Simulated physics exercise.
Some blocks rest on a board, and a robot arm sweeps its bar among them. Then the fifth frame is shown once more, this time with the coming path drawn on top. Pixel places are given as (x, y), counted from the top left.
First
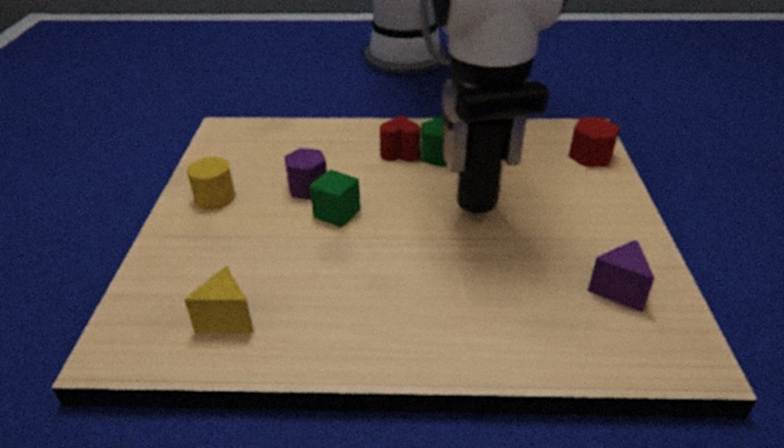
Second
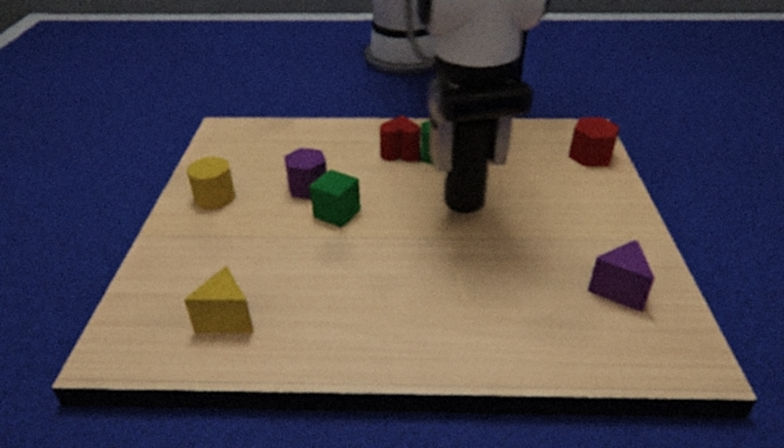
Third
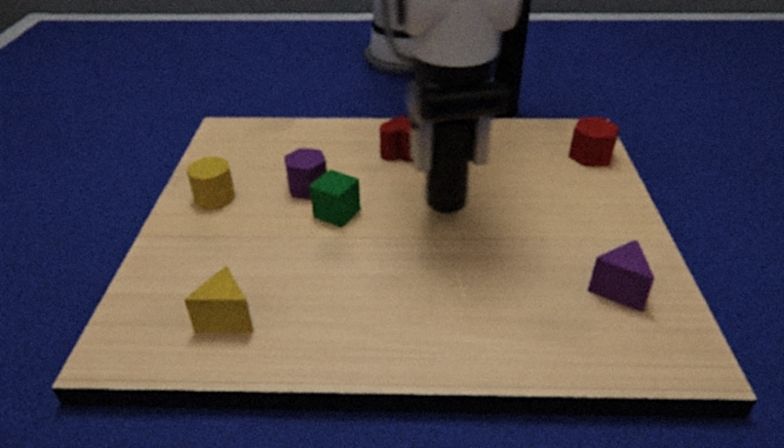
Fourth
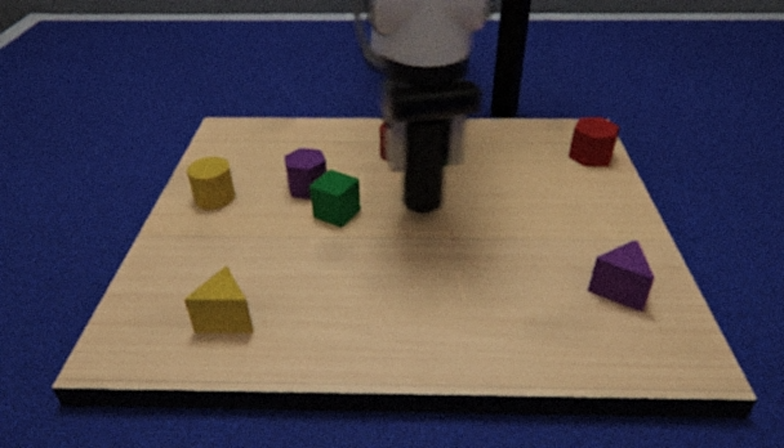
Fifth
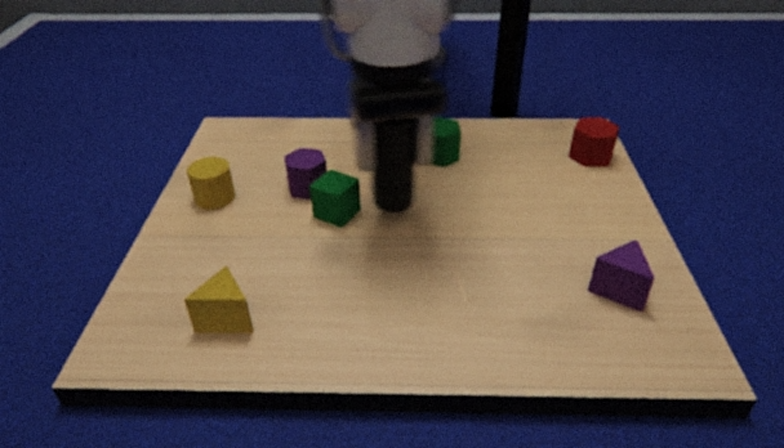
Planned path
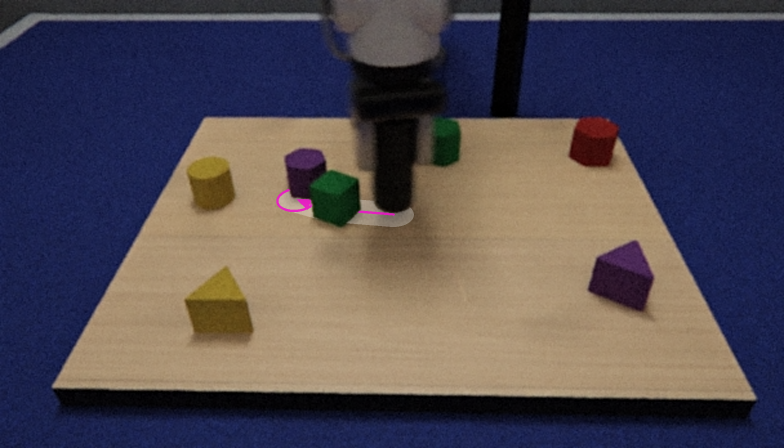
Robot arm sweeping its dark bar steadily left across a wooden board, passing in front of red and green blocks that stay still.
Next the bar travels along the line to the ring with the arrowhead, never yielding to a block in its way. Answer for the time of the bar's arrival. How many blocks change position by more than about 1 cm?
Two of them.
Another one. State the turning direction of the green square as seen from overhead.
It ends up turned anticlockwise.
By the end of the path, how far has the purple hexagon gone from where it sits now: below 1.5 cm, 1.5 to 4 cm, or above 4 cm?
It gets moved 1.5 to 4 cm.
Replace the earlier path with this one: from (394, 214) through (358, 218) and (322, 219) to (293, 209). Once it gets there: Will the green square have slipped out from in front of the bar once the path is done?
That would be a no.
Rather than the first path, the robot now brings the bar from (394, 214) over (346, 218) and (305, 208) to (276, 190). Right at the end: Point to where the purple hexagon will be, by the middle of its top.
Pixel (291, 141).
Drawn move, from (394, 214) through (343, 210) to (297, 199).
On the path given first. One third of the way, bar (359, 199); green square (319, 180), turned 25° anticlockwise.
Two thirds of the way, bar (325, 195); green square (284, 180), turned 40° anticlockwise.
At the end, bar (295, 187); yellow circle still; purple hexagon (292, 148), turned 45° clockwise; green square (257, 180), turned 65° anticlockwise.
